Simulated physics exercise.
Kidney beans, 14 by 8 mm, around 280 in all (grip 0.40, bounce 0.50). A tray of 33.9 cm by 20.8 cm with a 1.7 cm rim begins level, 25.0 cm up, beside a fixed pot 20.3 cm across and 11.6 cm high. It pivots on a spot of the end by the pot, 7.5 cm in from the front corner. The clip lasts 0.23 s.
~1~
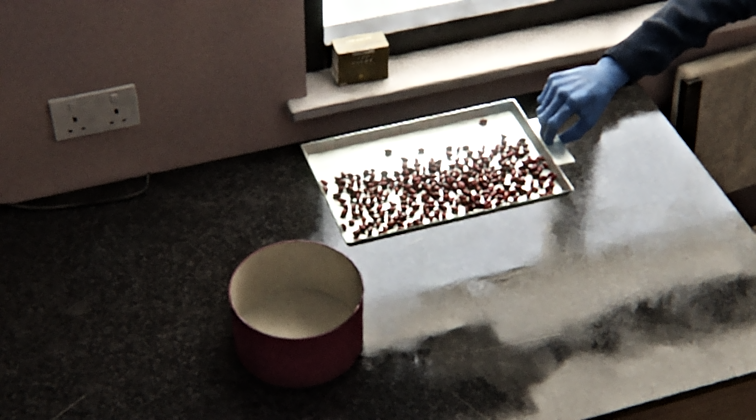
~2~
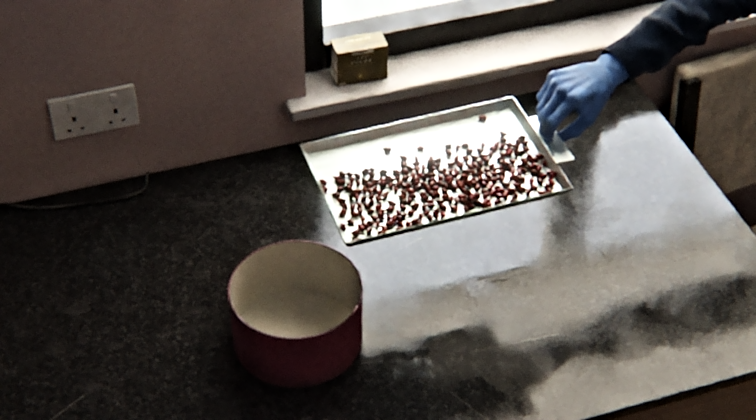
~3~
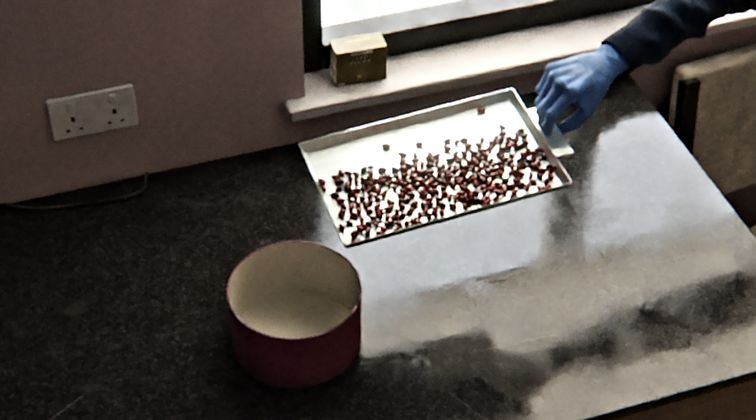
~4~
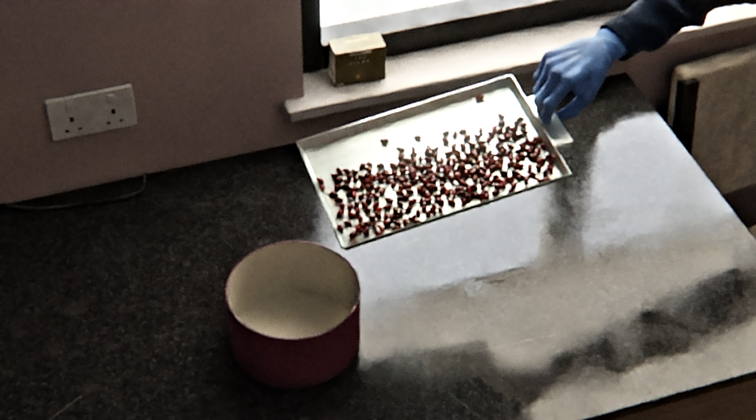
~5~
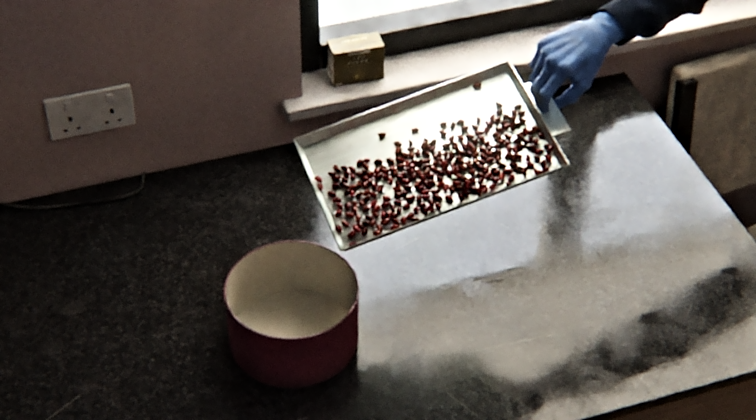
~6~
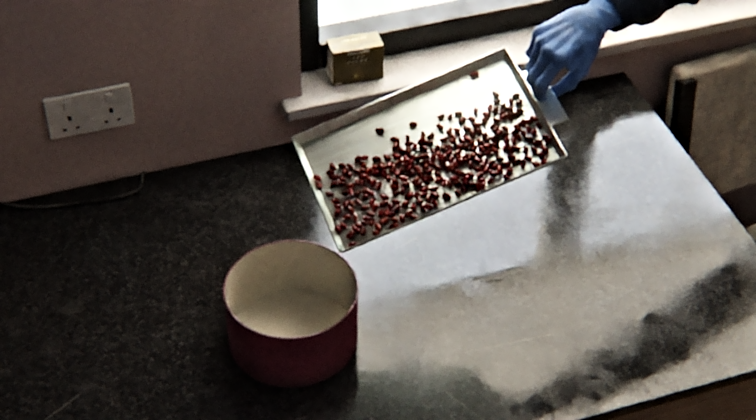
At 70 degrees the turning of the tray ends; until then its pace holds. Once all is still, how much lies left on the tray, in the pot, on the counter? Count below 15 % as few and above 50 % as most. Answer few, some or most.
Tray few, pot most, counter some.
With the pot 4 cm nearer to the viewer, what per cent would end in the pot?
It would be near 90 per cent.
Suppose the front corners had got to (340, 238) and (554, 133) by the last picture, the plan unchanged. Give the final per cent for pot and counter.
Pot 60, counter 40.
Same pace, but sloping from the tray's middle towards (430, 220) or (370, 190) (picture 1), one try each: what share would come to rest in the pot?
Some 20 and 70 per cent.
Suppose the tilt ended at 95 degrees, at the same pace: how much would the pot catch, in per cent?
In that case some 60 per cent.
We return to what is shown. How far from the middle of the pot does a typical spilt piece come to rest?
Some 20 cm.
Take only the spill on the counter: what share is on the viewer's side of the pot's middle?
Roughly 100 per cent.
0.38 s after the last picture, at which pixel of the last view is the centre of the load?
Around (367, 223).
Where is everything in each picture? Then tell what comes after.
The first frame shows tray tilt 0 degrees, front corners at (349, 238) and (566, 187); middle of the pieces at (440, 185); pot at (296, 288).
The second frame shows tray tilt 1 degrees, front corners at (348, 239) and (566, 185); middle of the pieces at (439, 183).
The third frame shows tray tilt 4 degrees, front corners at (347, 240) and (565, 180), lowest corner left front; middle of the pieces at (438, 180).
The fourth frame shows tray tilt 9 degrees, front corners at (345, 243) and (564, 171), lowest corner left front; middle of the pieces at (437, 175).
The fifth frame shows tray tilt 14 degrees, front corners at (343, 244) and (562, 162), lowest corner left front; middle of the pieces at (435, 170).
The sixth frame shows tray tilt 19 degrees, front corners at (343, 246) and (560, 154), lowest corner left front; middle of the pieces at (433, 165); pot at (291, 288).
Then, 0.23 s after the last picture, tilt 46 degrees; the tray holds 100 %, the pot 0 %.
Then, 0.38 s after the last picture, tilt 63 degrees; the tray holds 90 %, the pot 0 %.
Then, 0.65 s after the last picture, tilt 70 degrees; the tray holds 5 %, the pot 45 %.
In the end, tray 0 %, pot 60 %, counter 40 %.
